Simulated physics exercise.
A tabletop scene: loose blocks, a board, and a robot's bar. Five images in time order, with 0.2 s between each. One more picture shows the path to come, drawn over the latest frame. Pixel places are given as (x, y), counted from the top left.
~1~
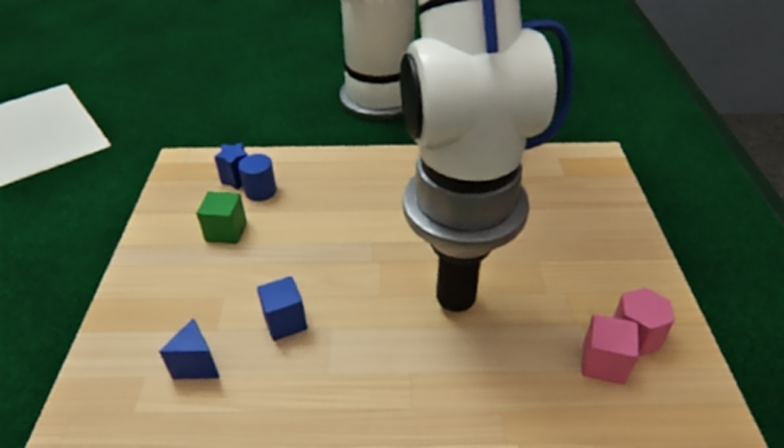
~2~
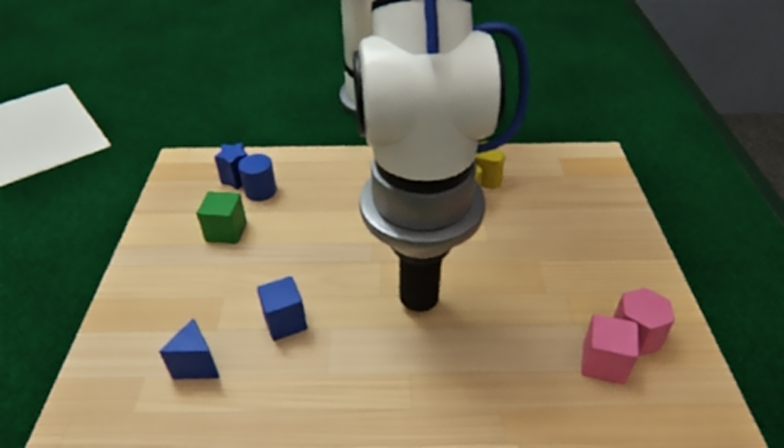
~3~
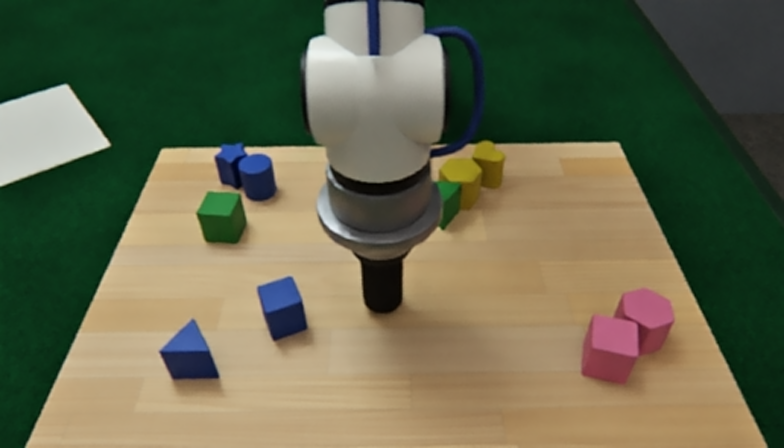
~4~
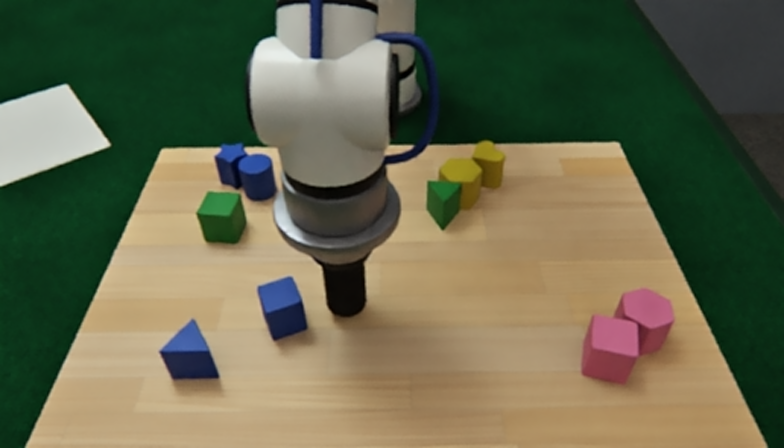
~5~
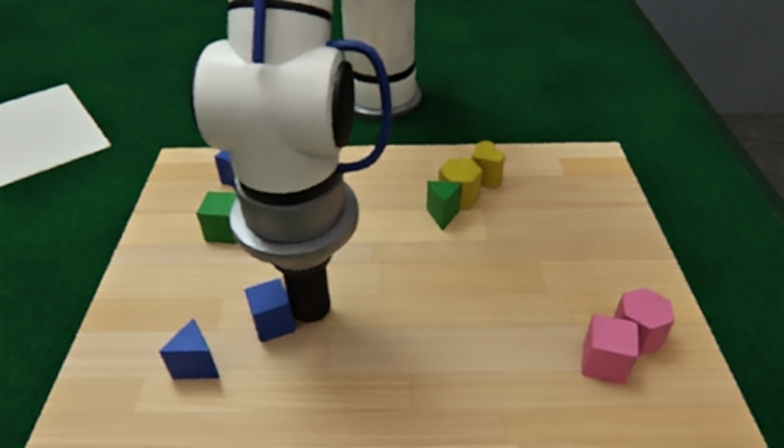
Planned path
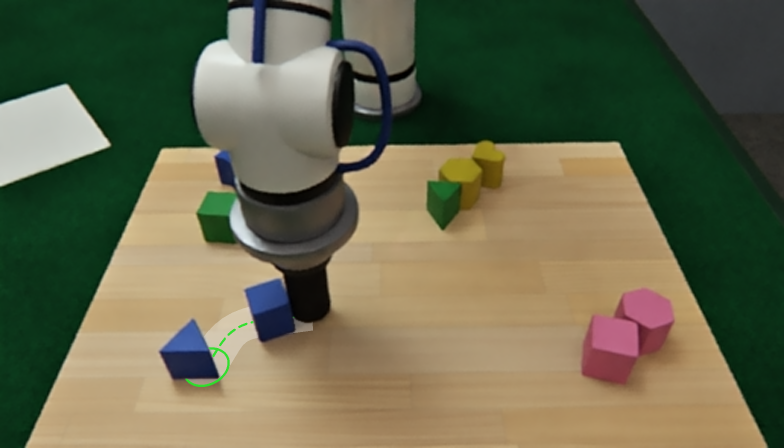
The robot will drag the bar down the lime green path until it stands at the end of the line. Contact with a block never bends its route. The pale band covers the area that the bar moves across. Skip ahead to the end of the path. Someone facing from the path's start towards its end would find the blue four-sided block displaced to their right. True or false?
Verdict: True.
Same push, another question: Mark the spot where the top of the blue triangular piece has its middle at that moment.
I'd guess (158, 359).
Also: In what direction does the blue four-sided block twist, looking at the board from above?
It makes a clockwise turn.
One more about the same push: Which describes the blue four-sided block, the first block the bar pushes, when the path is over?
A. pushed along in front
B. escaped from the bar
Choice B: Escaped from the bar.
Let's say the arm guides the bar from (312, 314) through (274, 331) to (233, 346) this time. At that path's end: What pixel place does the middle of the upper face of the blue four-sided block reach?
My estimate: (184, 311).
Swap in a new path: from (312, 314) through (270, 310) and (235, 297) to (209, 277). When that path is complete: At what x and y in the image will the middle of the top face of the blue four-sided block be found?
At the end it should sit near (211, 301).
The drawn path runs from (312, 314) via (270, 319) and (230, 333), ending at (206, 367).
The first path, step by step. One third of the way, bar at (268, 312); blue four-sided block at (221, 302).
Two thirds of the way, bar at (227, 327); blue triangular piece at (175, 345), turned 50° anticlockwise; blue four-sided block at (177, 312), turned 15° clockwise.
At the end, bar at (204, 360); blue triangular piece at (158, 359), turned 15° anticlockwise; blue four-sided block at (166, 316), turned 40° clockwise.
